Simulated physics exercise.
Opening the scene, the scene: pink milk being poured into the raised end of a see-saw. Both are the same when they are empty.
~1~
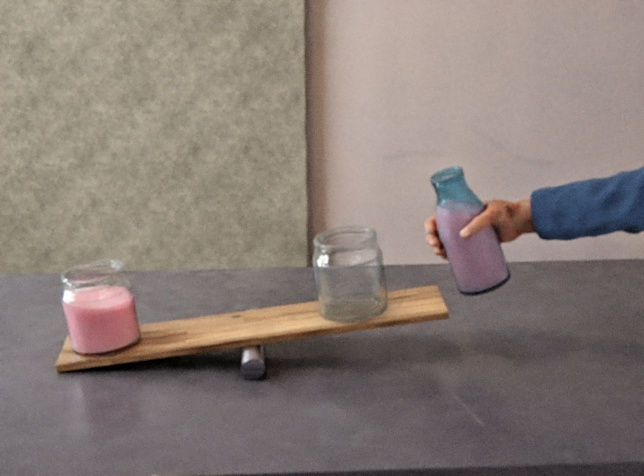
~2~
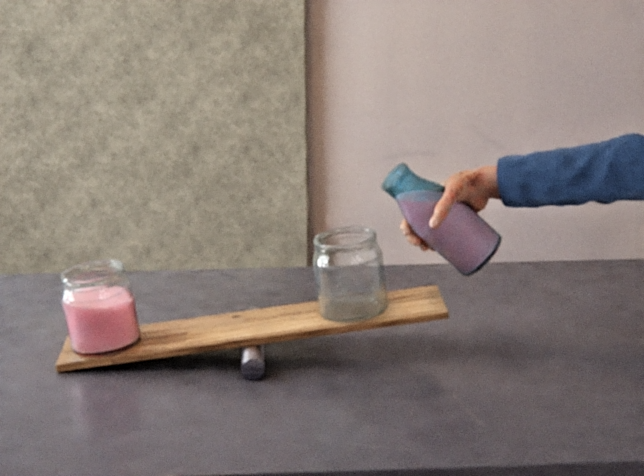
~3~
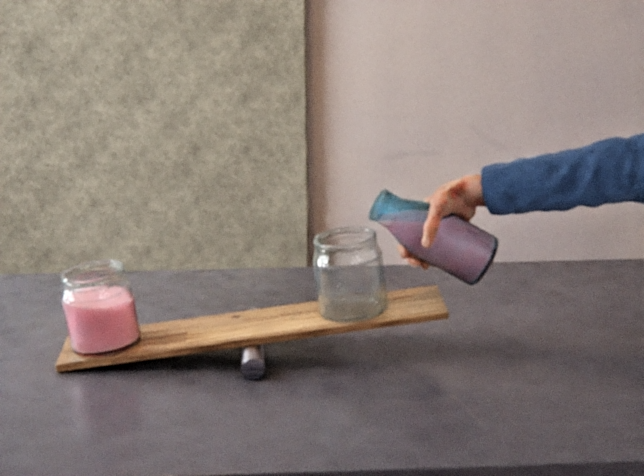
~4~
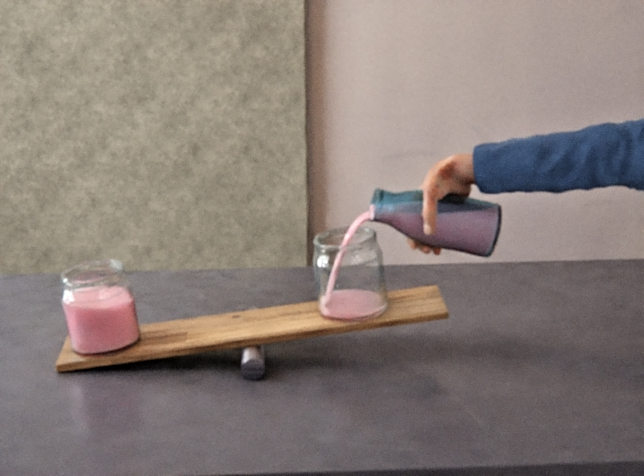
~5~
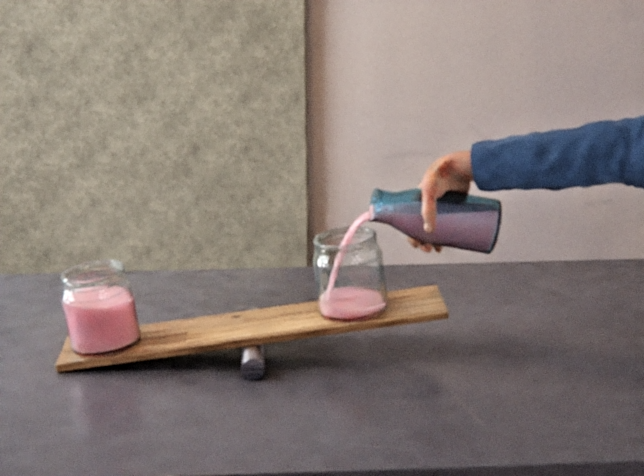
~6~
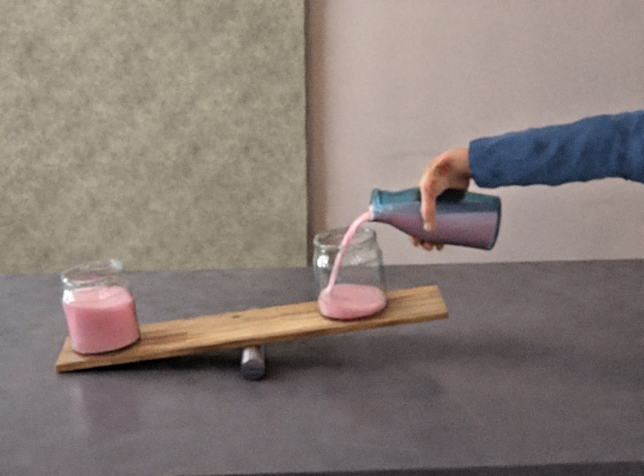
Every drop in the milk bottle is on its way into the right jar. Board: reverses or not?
The tilt persists.
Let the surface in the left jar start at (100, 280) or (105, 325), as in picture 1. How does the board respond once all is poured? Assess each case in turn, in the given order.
Well, in the first case it won't budge, and in the second it topples over.
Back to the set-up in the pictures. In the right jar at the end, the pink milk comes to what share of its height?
The level sits near 65 per cent of the height.
A moment on, the right jar is about a third full; the board leans as before.
Further on, the right jar is about half full; the board leans as before.
When it is over, the right jar is about two thirds full; the board leans as before.
